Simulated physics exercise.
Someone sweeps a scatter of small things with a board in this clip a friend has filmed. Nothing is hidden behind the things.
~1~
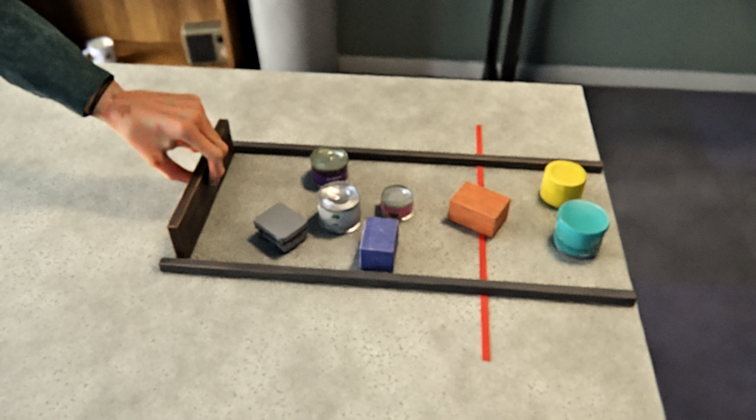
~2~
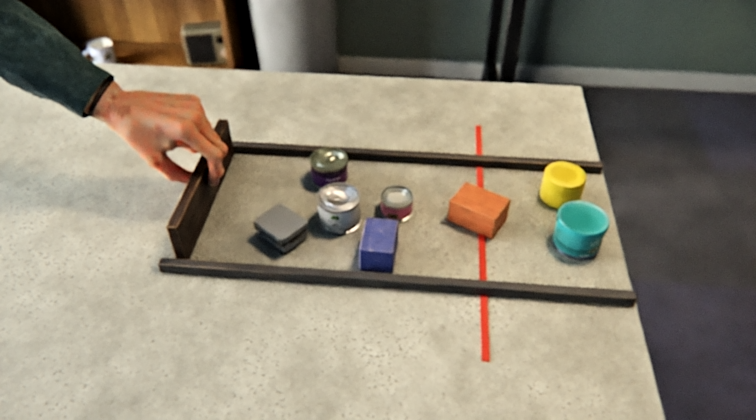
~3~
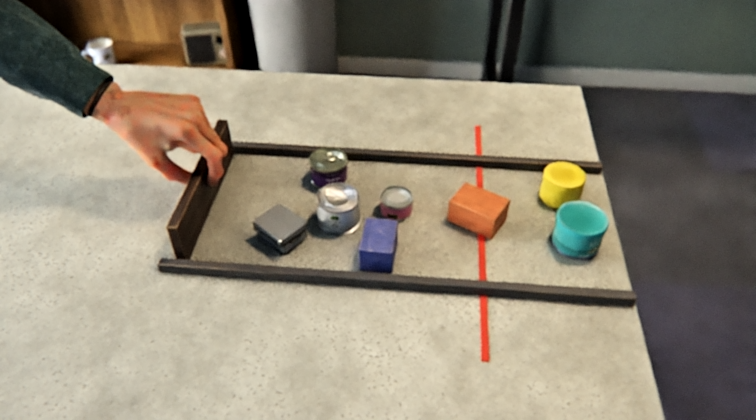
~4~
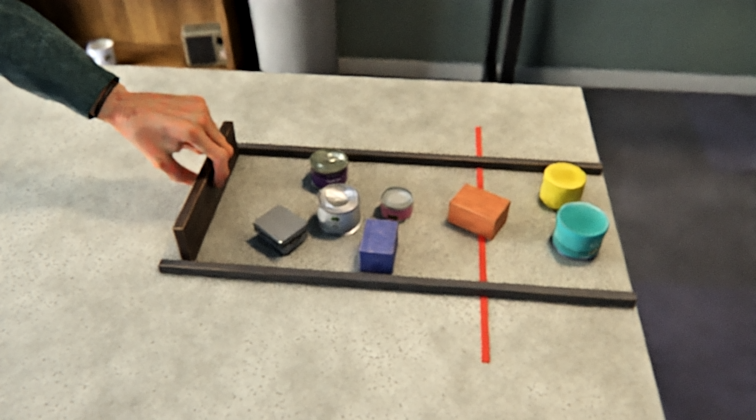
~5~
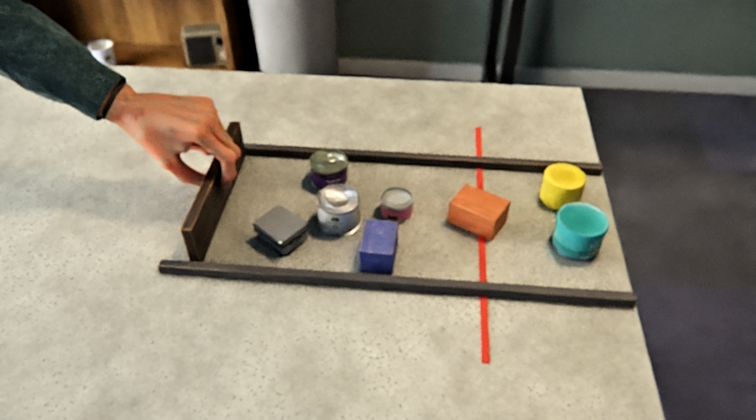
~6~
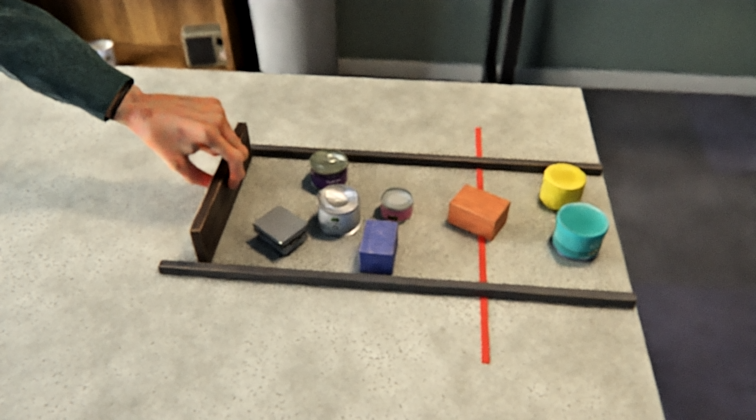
In the video, a hand holds a dark board at the left end of a railed lane scattered with small containers and blocks, then slides it slightly to the right while the objects and red tape line stay still.
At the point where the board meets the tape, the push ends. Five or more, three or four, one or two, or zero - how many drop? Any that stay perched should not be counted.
Looks like not a single one goes over the edge.
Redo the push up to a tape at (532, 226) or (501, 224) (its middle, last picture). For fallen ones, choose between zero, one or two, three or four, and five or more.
For each place: One to two; none at all.
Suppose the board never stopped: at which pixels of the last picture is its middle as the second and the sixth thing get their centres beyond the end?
For the first, roughly (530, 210); for the next, roughly (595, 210).
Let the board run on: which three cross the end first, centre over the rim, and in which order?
Ranked earliest first, the turquoise pot comes before the yellow lid, which comes before the orange block.
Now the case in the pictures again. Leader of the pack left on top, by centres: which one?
Result - foremost is the turquoise pot.
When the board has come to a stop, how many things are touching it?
I count 3 of them.
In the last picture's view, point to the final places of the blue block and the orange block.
First (544, 250), then (556, 219).
Soon after, none off yet; turquoise pot at rest near (580, 232); yellow lid at rest near (563, 187); orange block at rest near (479, 212).
Then, none off yet; turquoise pot at rest near (580, 232); yellow lid at rest near (563, 187); orange block moved about its own width near (518, 217).
At rest, the number that fall off is zero.
